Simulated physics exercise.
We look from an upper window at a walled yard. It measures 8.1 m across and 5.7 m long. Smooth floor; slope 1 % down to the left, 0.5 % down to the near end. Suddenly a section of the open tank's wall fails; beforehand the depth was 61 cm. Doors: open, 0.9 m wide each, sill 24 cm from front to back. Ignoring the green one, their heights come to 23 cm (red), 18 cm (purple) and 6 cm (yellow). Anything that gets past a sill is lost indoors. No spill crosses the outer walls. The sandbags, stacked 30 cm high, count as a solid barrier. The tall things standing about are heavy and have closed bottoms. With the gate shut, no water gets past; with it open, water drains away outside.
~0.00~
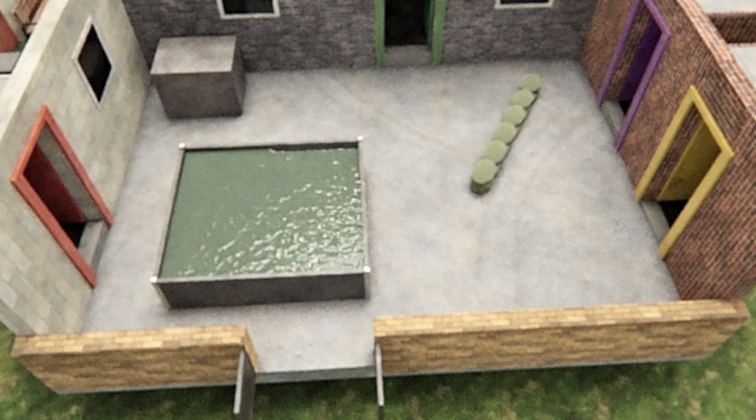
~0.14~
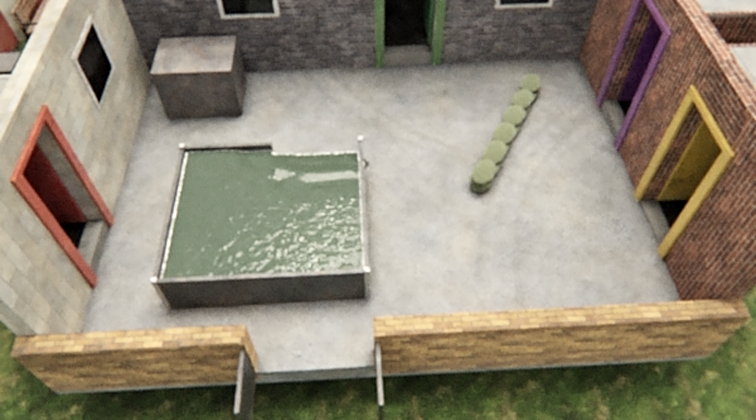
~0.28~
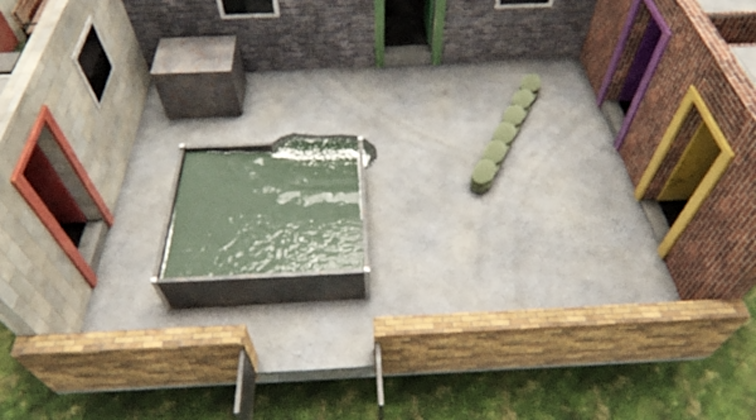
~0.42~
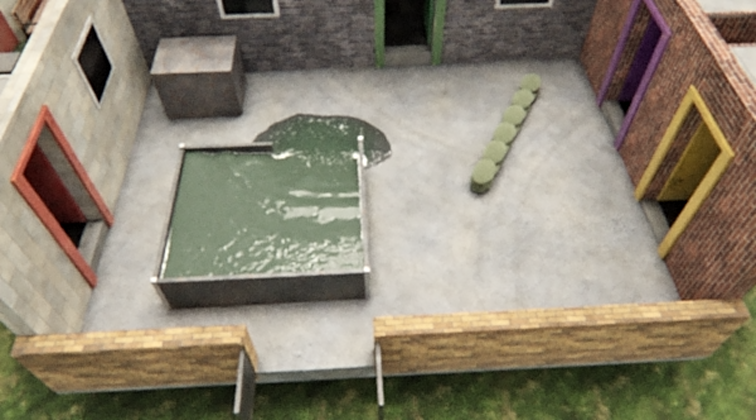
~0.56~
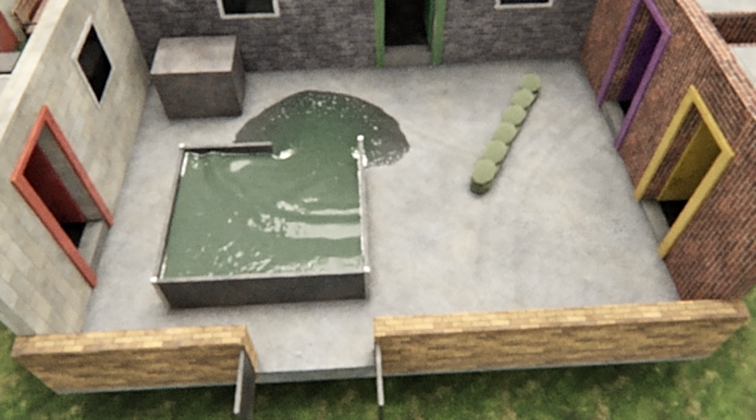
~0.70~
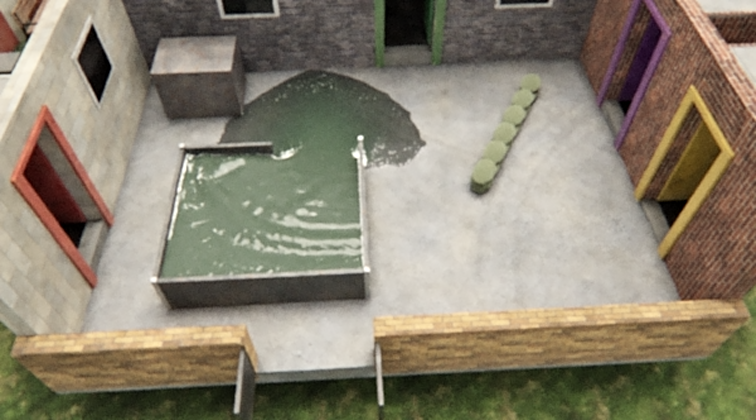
Green water pours through a gap in the tank's far side and spreads across the yard.
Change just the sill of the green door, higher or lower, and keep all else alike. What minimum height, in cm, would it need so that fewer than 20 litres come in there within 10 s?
About 19 cm.
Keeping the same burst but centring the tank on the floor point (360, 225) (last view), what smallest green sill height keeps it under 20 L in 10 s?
Close to 29 cm would do it.
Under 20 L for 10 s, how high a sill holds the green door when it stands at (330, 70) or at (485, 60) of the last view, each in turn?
About 29 and 13.0 cm.
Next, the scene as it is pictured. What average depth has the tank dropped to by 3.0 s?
I'd put it at some 33 centimetres on average.
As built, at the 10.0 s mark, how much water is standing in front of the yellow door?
About 2.0 centimetres deep.
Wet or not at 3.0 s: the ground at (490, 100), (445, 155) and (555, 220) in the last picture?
First wet through, second bone-dry, third bone-dry.
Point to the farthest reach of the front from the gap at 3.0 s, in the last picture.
Around (572, 61).
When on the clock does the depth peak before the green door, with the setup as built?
Near 2.2 seconds.
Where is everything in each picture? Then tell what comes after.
Still water, 61 cm deep, in the open tank at (268, 207); the green door at (409, 19) is dry, in the first frame.
Water pours out on the far side and has run 0.3 m, to a hidden place; about 8 cm deep outside, 61 cm at the back, in the second frame.
The front is at (293, 138), 0.8 m from the gap on the far side; 1.1 m2 of floor is wet, 61 cm left at the back, in the third frame.
Water pours out on the far side and has run 1.3 m, to (297, 118); about 8 cm deep outside, 61 cm at the back, in the fourth frame.
Water pours out on the far side and has run 1.9 m, to (302, 95); about 6 cm deep outside, 61 cm at the back, in the fifth frame.
The front is at (306, 75), 2.4 m from the gap on the far side; 5.3 m2 of floor is wet, 61 cm left at the back; the green door at (409, 19), 3.1 m from the gap, is still 1.0 m from the nearest water, in the sixth frame.
After 1.4 s water covers 20 % of the floor, deepest (35 cm) near (336, 164); 14 cm at the green door, 0 litres in over its 26 cm sill.
After 3.0 s water covers 35 % of the floor, deepest (32 cm) near (151, 81); 21 cm at the green door, 0 litres in over its 26 cm sill.
After 10.0 s water covers 95 % of the floor, deepest (14 cm) near (405, 321); 10 cm at the green door, 0 litres in over its 26 cm sill.
At the green door as built, the water arrived by 1.3 s and peaked near 26 cm at 2.2 s.
With a sill of 15 cm, 48 litres would have come in within the 10 s; with 20.5 cm, 11 litres. So under 20 litres takes about 19 cm.
